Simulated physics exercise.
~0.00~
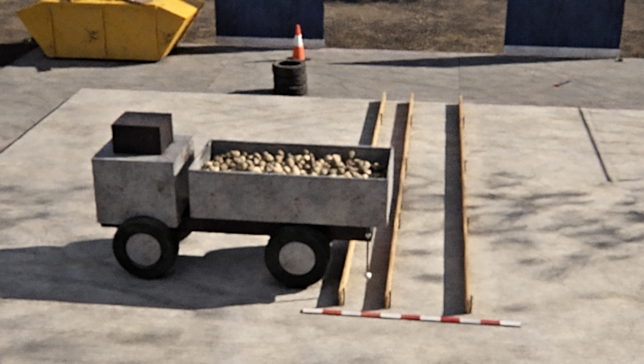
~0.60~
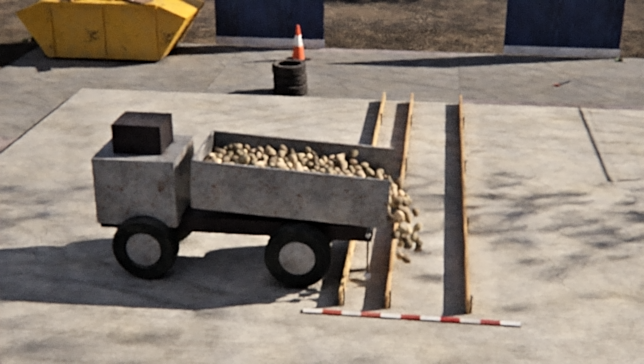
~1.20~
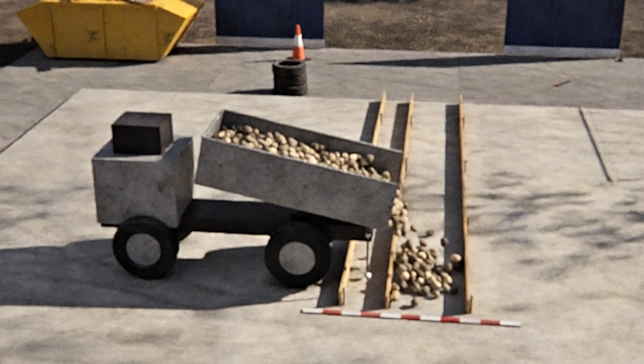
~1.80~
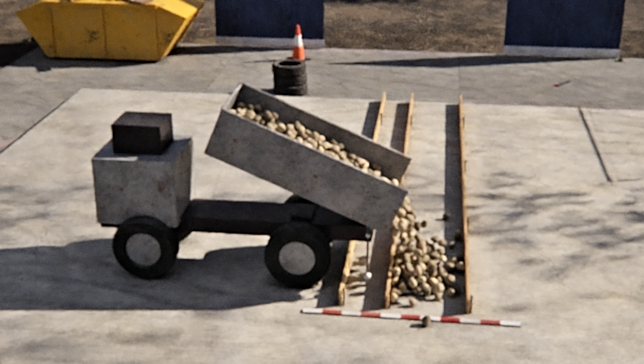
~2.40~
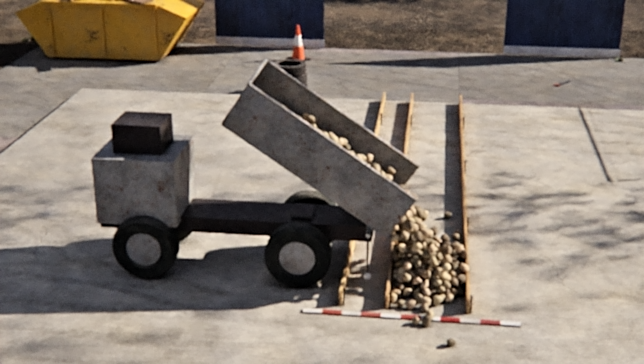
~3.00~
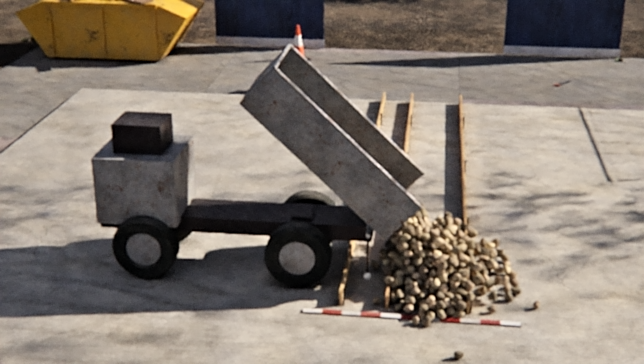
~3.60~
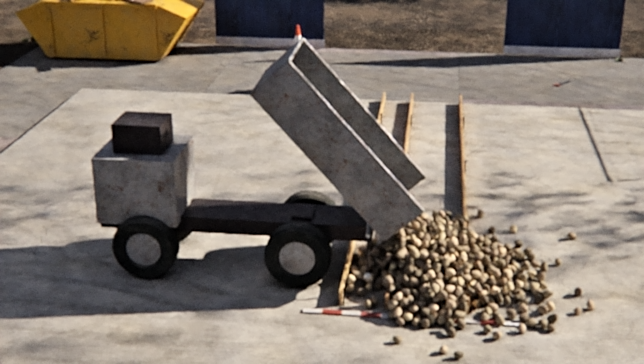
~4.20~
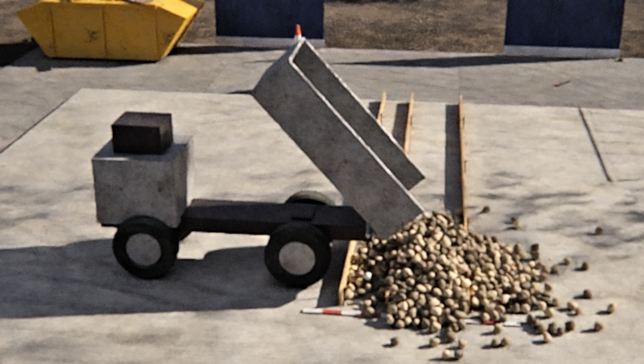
The grey truck bed tips up and pours rounded stones into a spreading heap over the boards.
